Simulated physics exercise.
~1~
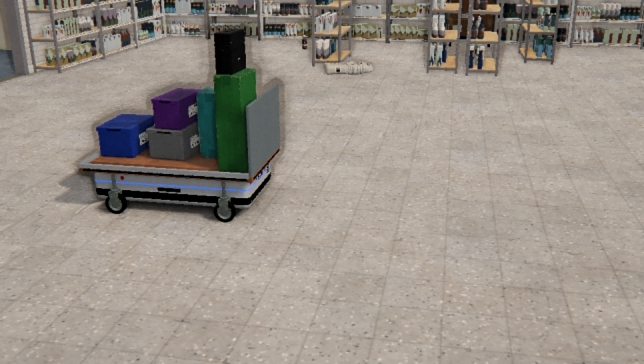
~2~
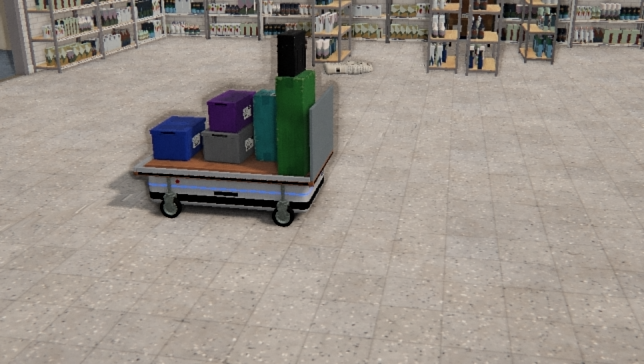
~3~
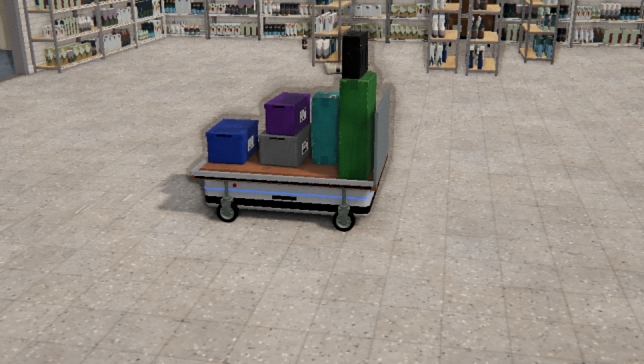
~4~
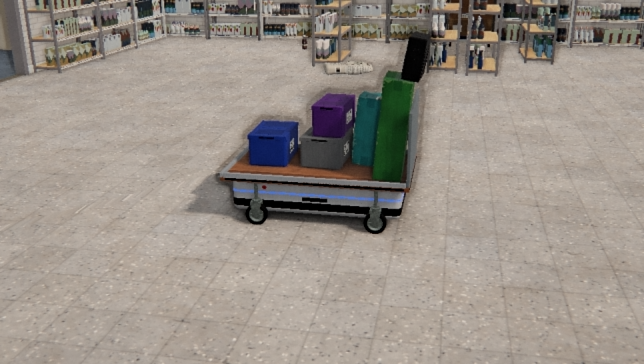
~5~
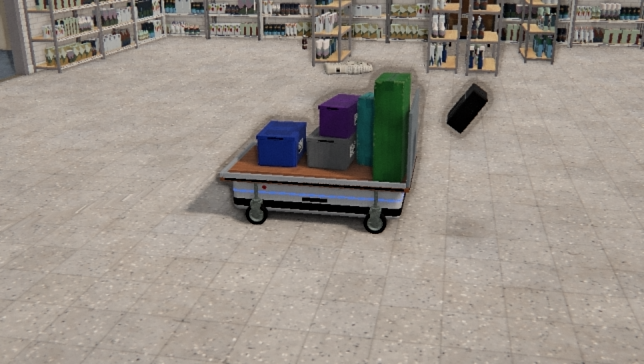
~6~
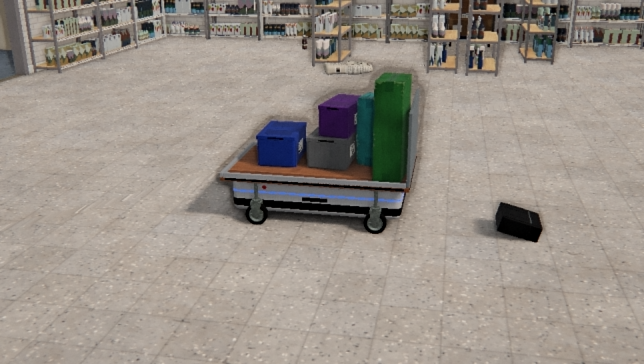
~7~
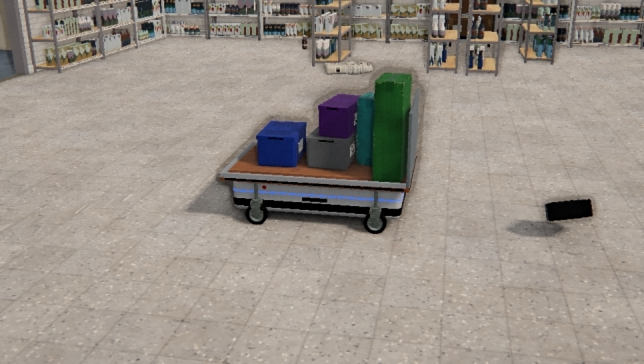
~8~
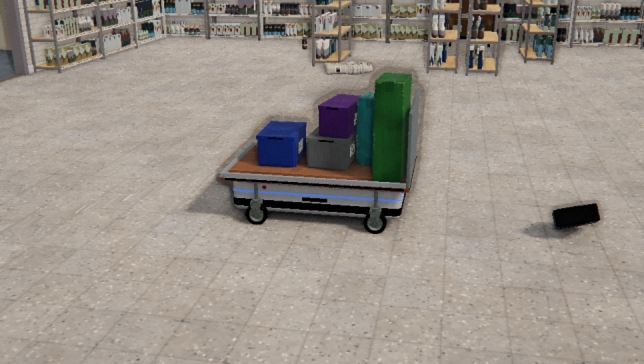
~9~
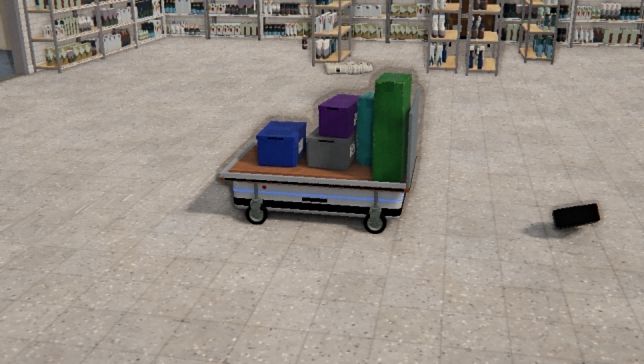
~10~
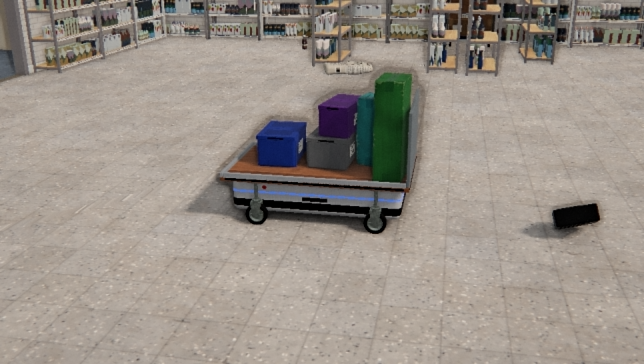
A flat cart loaded with colored boxes rolled right across a tiled floor and stopped, and the black box on top of the tall green one tipped off, dropped to the floor and ended on its side, while the others stayed aboard.
